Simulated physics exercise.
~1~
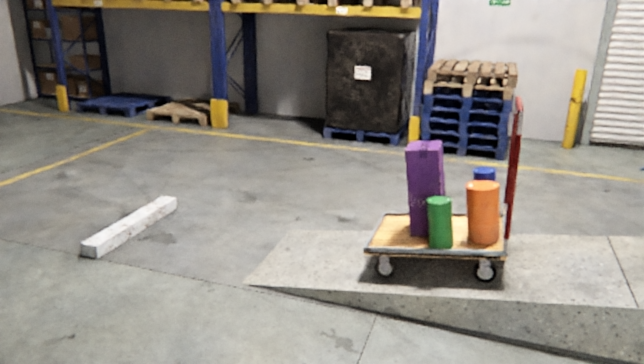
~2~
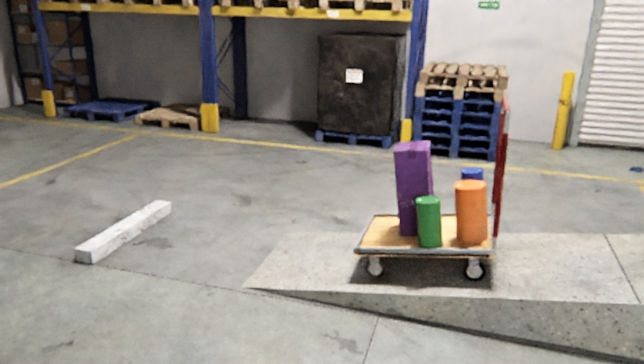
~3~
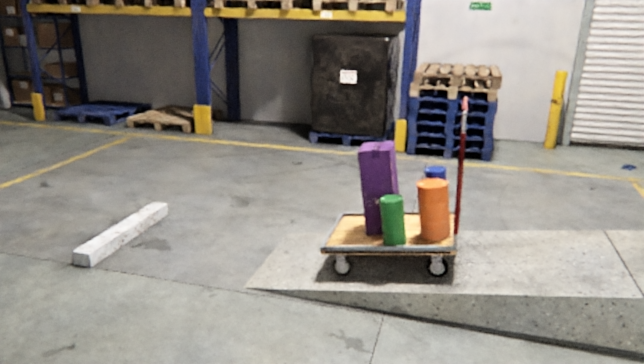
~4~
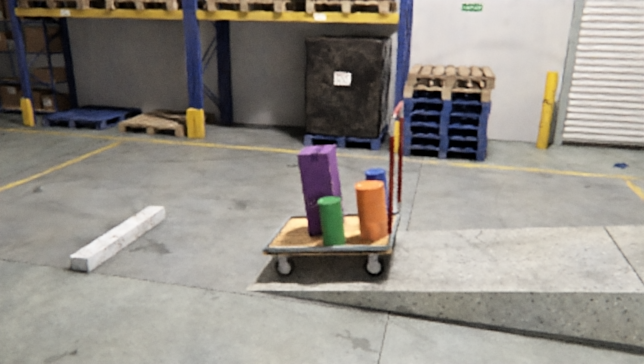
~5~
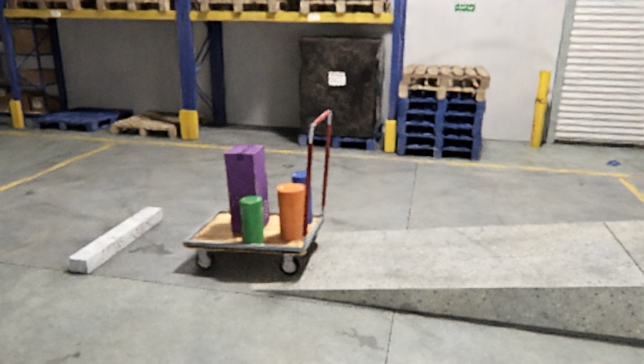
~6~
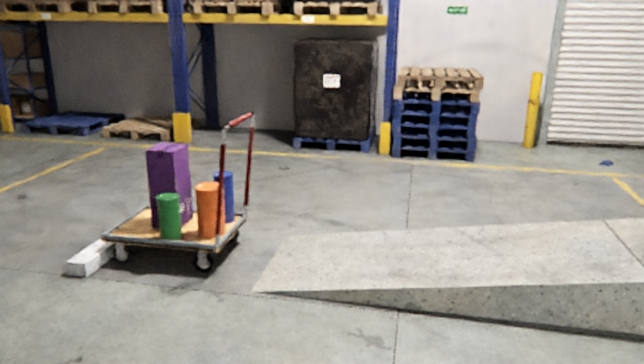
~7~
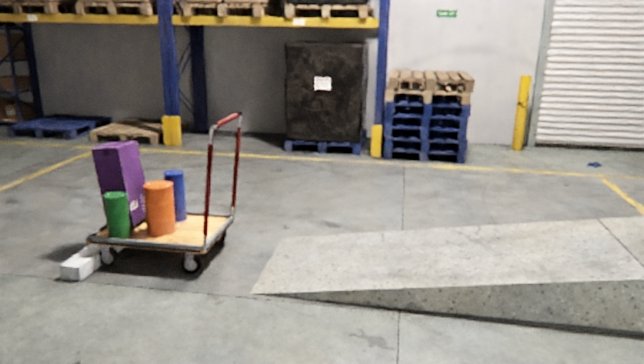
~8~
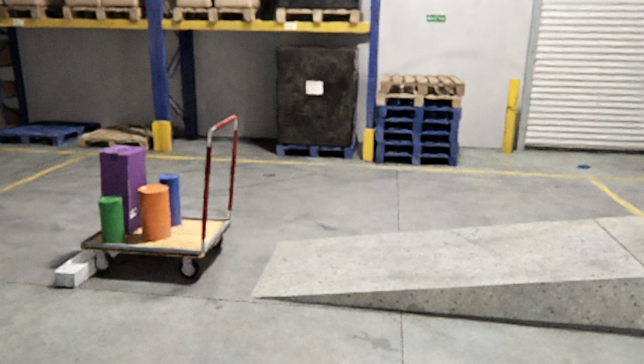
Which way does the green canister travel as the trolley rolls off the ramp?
The green canister travels to the left, riding on the trolley towards the kerb.
